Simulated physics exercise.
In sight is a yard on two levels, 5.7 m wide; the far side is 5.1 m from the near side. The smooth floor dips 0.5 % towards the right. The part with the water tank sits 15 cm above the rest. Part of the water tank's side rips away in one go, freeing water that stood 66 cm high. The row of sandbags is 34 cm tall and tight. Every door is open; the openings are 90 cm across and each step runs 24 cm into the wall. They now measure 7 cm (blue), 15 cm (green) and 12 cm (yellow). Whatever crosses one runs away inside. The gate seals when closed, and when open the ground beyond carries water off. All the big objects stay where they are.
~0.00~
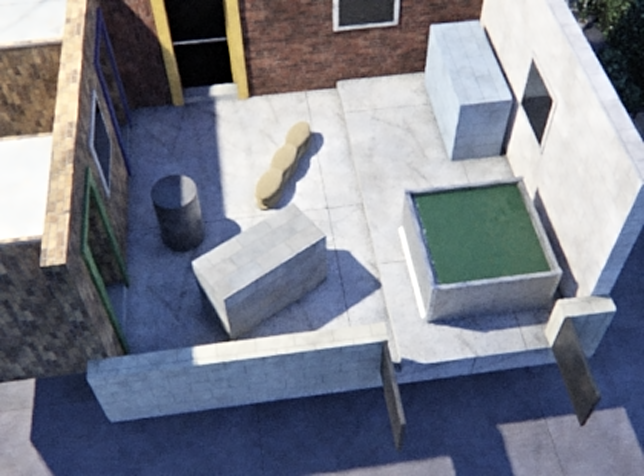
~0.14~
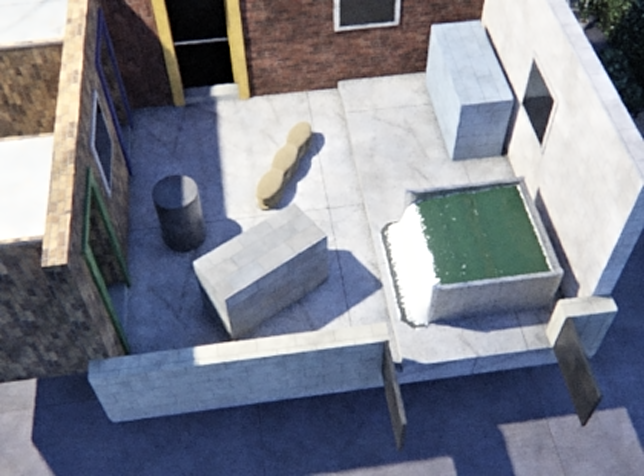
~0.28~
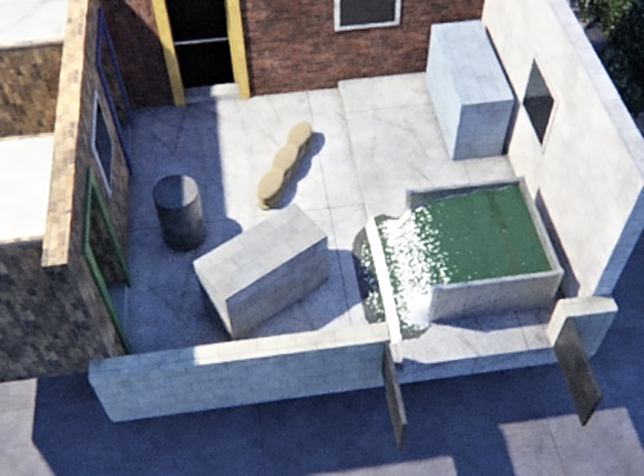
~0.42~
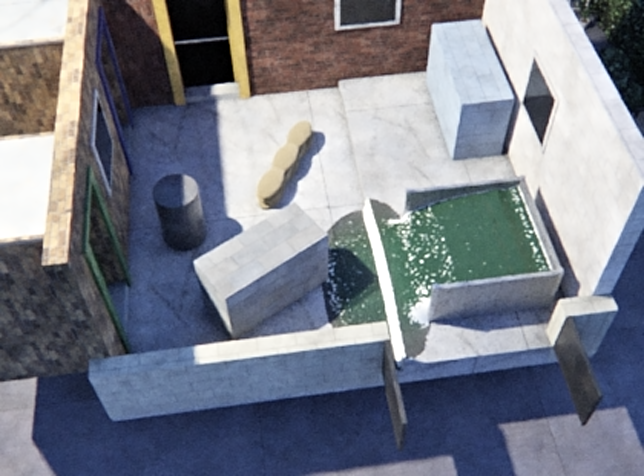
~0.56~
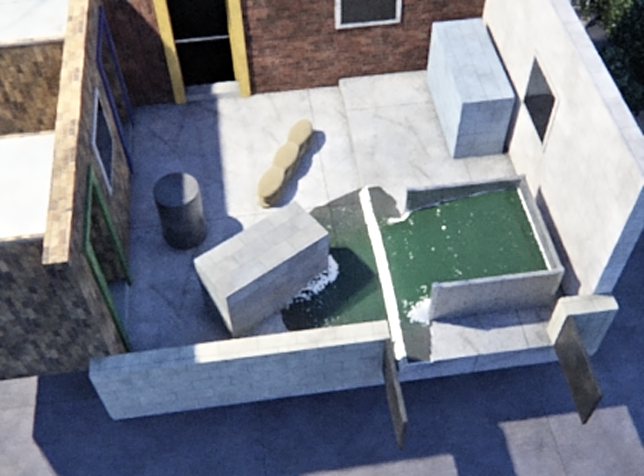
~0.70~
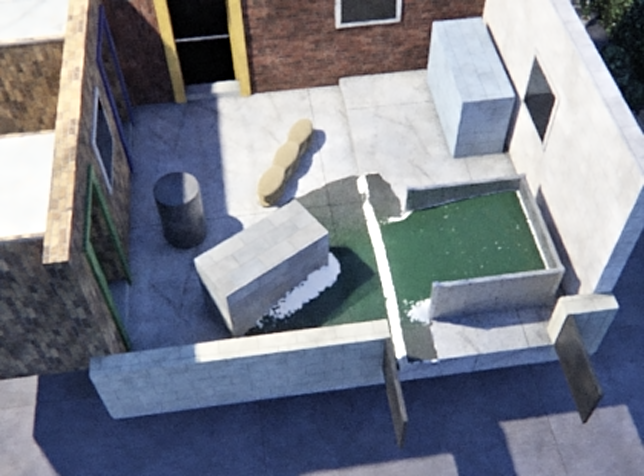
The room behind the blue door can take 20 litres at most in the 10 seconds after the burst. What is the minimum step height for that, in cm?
About 7.5 cm.
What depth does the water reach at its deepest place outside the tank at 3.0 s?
Up to some 26 cm.
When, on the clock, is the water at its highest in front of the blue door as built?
At about 6.5 s.
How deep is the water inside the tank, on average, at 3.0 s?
About 11 cm.
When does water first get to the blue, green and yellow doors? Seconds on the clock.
Arrival: Blue 2.2 s, green 1.6 s, yellow 3.4 s.
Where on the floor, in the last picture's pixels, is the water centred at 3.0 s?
Around (285, 259).
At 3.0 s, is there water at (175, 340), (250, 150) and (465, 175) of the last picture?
In turn: Flooded, dry, still dry.
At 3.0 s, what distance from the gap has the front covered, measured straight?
About 5.6 m.
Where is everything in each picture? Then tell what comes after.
In the first picture, still water, 66 cm deep, in the water tank at (479, 234); the blue door at (115, 99) is dry.
In the second picture, the front is at (409, 319), 0.3 m from the gap at (420, 260); 0.4 m2 of floor is wet, 66 cm left at the back.
In the third picture, water pours out at (420, 262) and has run 0.7 m, to a hidden place; about 12 cm deep outside, 65 cm at the back.
In the fourth picture, the front is at a hidden place, 1.2 m from the gap at (420, 263); 2.4 m2 of floor is wet, 57 cm left at the back.
In the fifth picture, water pours out at (420, 262) and has run 1.8 m, to (292, 325); about 8 cm deep outside, 56 cm at the back.
In the sixth picture, the gap is at (420, 261), the front 2.3 m out at (251, 334); the back of the water tank holds 51 cm; the blue door at (117, 96), 5.0 m from the gap, is still 2.8 m from the nearest water.
After 1.4 s water covers 30 % of the floor, deepest (43 cm) near (129, 387); it has not reached the blue door.
After 3.0 s water covers 55 % of the floor, deepest (26 cm) near (129, 387); 8 cm at the blue door, 0 litres in over its 7 cm step.
After 10.0 s water covers 65 % of the floor, deepest (14 cm) near (207, 220); 7 cm at the blue door, 25 litres in over its 7 cm step.
At the blue door as built, the water arrived by 2.2 s and peaked near 11 cm at 6.4 s.
With a step of 6 cm, 37 litres would have come in within the 10 s; with 8.5 cm, 14 litres. So under 20 litres takes about 7.5 cm.
